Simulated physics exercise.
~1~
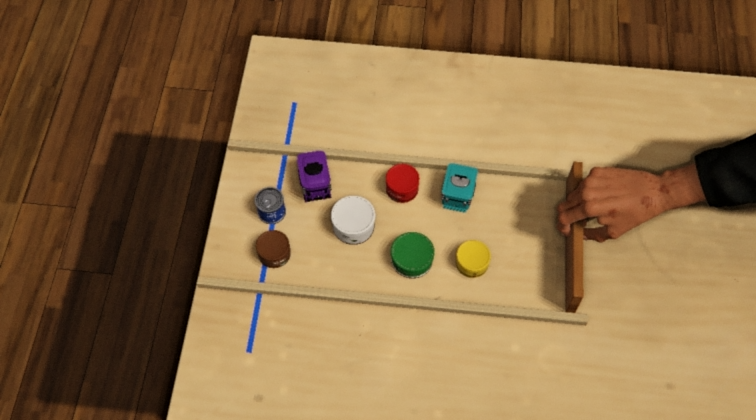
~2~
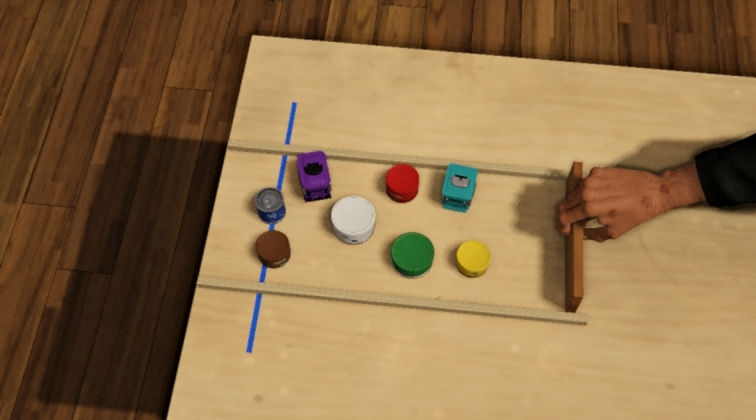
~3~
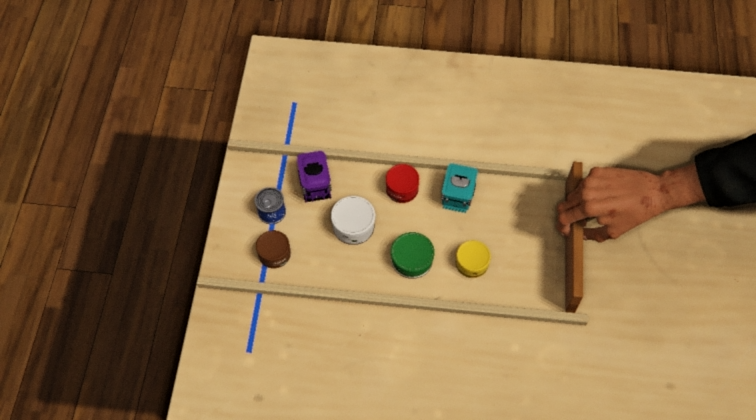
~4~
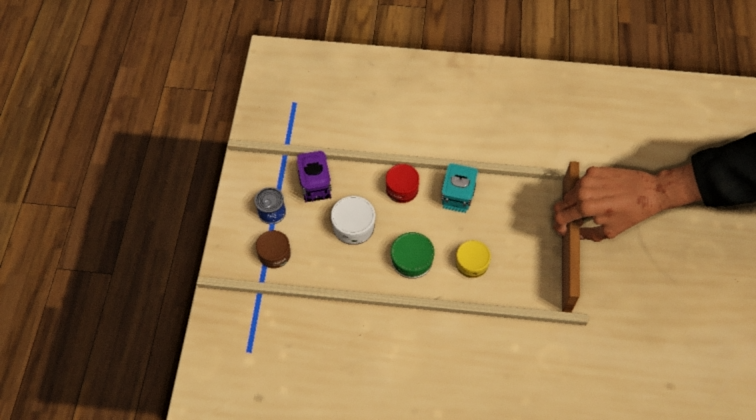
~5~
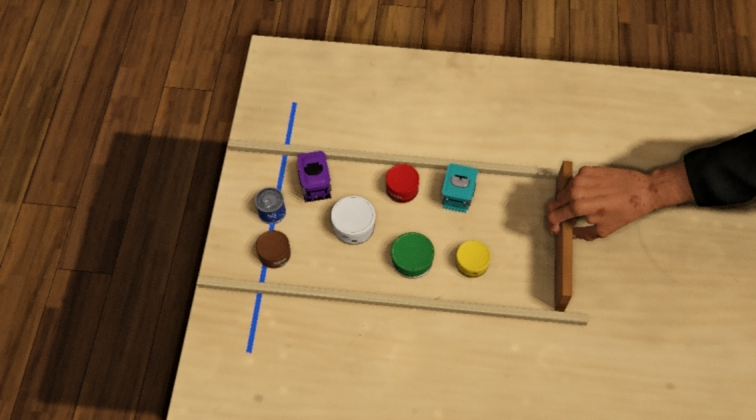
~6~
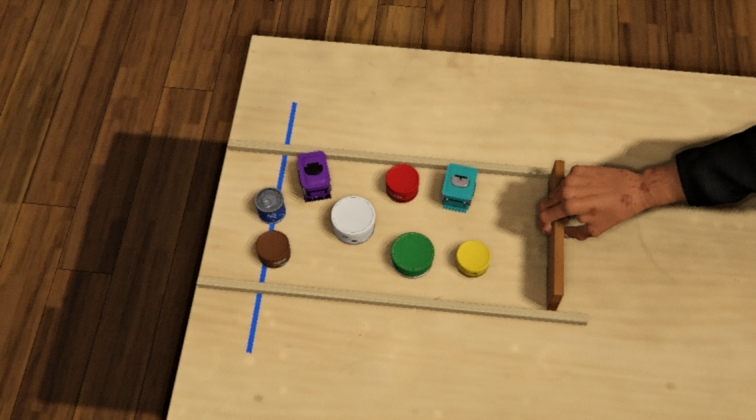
A wooden board held by a hand rests at the right end of two rails, then slides slightly left toward eight small items, including purple, red, white, green and yellow ones, which stay still around a blue line.
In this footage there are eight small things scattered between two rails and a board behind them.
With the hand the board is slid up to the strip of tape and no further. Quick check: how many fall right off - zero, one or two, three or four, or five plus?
I predict one or two come down off the table.
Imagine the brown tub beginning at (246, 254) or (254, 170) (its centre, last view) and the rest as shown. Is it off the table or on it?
Placed there, the brown tub ends up gone, and in the other spot it ends up gone.
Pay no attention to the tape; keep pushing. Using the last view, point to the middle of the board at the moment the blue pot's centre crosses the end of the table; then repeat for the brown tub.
The middle is at (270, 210) when it's the blue pot, and at (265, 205) when it's the brown tub.
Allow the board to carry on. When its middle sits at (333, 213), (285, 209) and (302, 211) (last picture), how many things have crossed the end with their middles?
0; 1; 0.
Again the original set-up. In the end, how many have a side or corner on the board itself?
Number: 3.
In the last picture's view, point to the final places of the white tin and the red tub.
The first one ends at (253, 206), the second at (236, 168).
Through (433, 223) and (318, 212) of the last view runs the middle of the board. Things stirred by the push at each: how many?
At the first place 4, at the second 8.
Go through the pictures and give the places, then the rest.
Blue pot (271, 206); brown tub (274, 249); purple case (314, 176); board (574, 236); tape (274, 218), in the first picture.
Brown tub (274, 249); board (574, 236), in the second picture.
Purple case (314, 176); yellow tub (473, 259), in the third picture.
Blue pot (271, 206); red tub (402, 184), in the fourth picture.
Brown tub (274, 249); white tin (353, 221), in the fifth picture.
Blue pot (271, 206); brown tub (274, 249); purple case (314, 176); board (556, 234); tape (274, 218), in the sixth picture.
A little later, none off yet; blue pot at rest near (271, 206); brown tub at rest near (274, 249); purple case at rest near (314, 176).
When it is over, the number that fall off is one or two; down, purple case.
